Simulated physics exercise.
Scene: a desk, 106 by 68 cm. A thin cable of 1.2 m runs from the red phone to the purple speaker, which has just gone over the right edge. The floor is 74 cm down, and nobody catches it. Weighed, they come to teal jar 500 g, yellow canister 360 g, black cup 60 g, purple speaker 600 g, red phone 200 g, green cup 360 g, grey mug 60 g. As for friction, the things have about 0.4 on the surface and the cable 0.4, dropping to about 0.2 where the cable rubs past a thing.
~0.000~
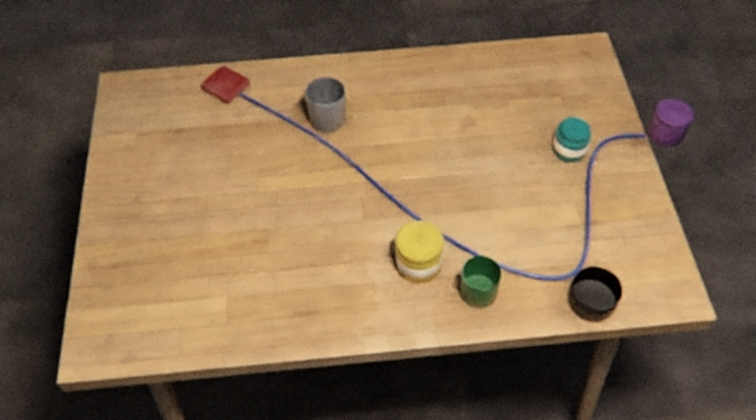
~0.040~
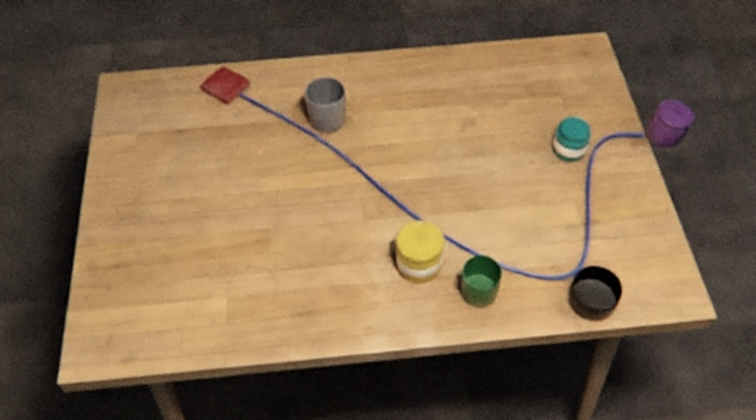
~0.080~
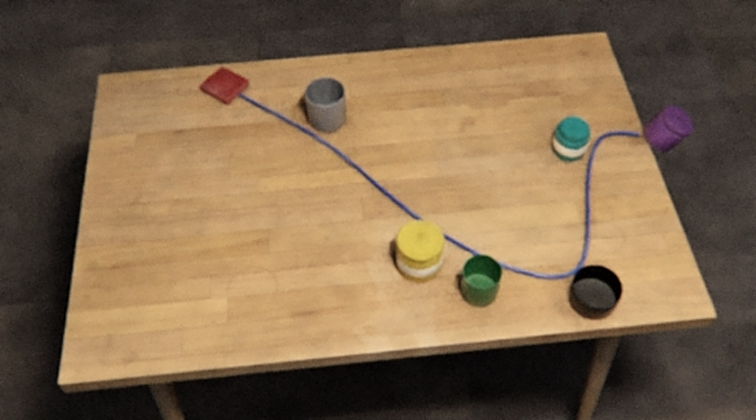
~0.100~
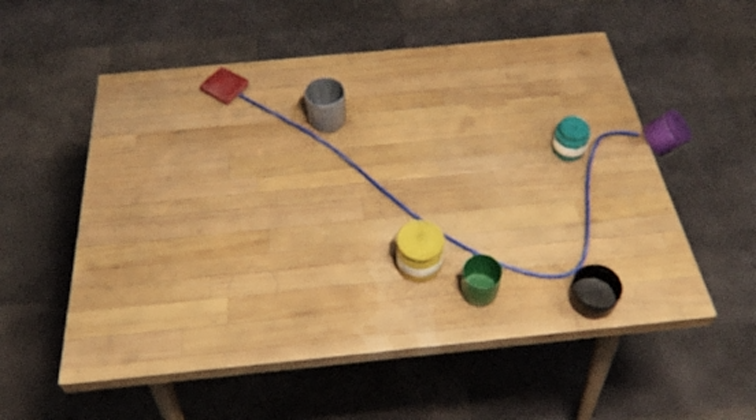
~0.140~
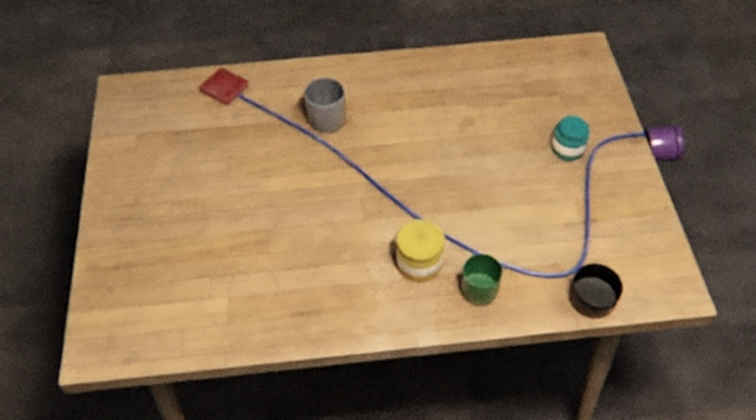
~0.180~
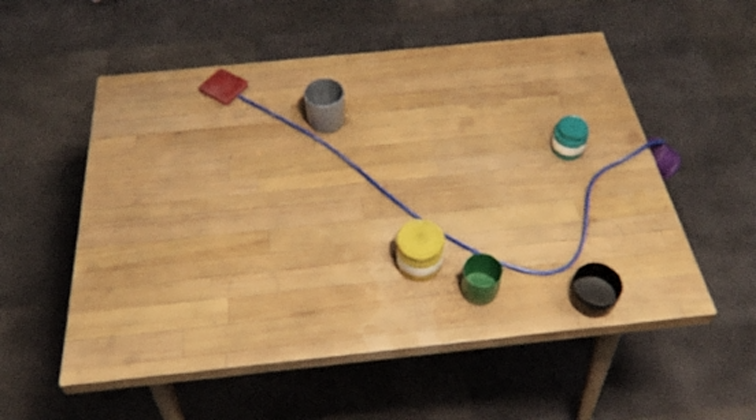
The footage shows a wooden table with a mug, jars, cups and a blue cable running from a red object to a purple one, which tips and drops slightly past the right edge, drawing the cable's near end after it.
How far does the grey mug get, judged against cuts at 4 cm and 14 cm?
It gets more than 14 cm.
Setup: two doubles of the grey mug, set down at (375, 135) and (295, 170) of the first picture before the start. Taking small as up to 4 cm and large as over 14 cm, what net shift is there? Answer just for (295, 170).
At that spot the shift is slight.
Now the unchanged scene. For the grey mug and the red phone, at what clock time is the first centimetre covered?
Grey mug: 0.34 s; red phone: 0.34 s.
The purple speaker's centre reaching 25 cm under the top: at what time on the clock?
Time: 0.28 s.
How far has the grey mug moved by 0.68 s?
Grey mug: Off the top.
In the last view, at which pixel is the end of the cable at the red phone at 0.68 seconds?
At about pixel (458, 131).
By 0.4 s, the cable's tail end at (299, 104); grey mug 13 cm off its start, red phone 13 cm off its start, purple speaker over the edge.
By 0.7 s, the cable's tail end at (458, 131); grey mug over the edge, red phone 47 cm off its start, purple speaker over the edge.
By 0.9 s, the cable's tail end at (533, 151); grey mug over the edge, red phone 61 cm off its start at (520, 158), purple speaker over the edge.
By 1.2 s, the cable's tail end at (534, 152); grey mug over the edge, red phone 61 cm off its start, purple speaker over the edge.
By 2.4 s, the cable's tail end at (534, 152); grey mug over the edge, red phone 61 cm off its start at (520, 158), purple speaker over the edge.
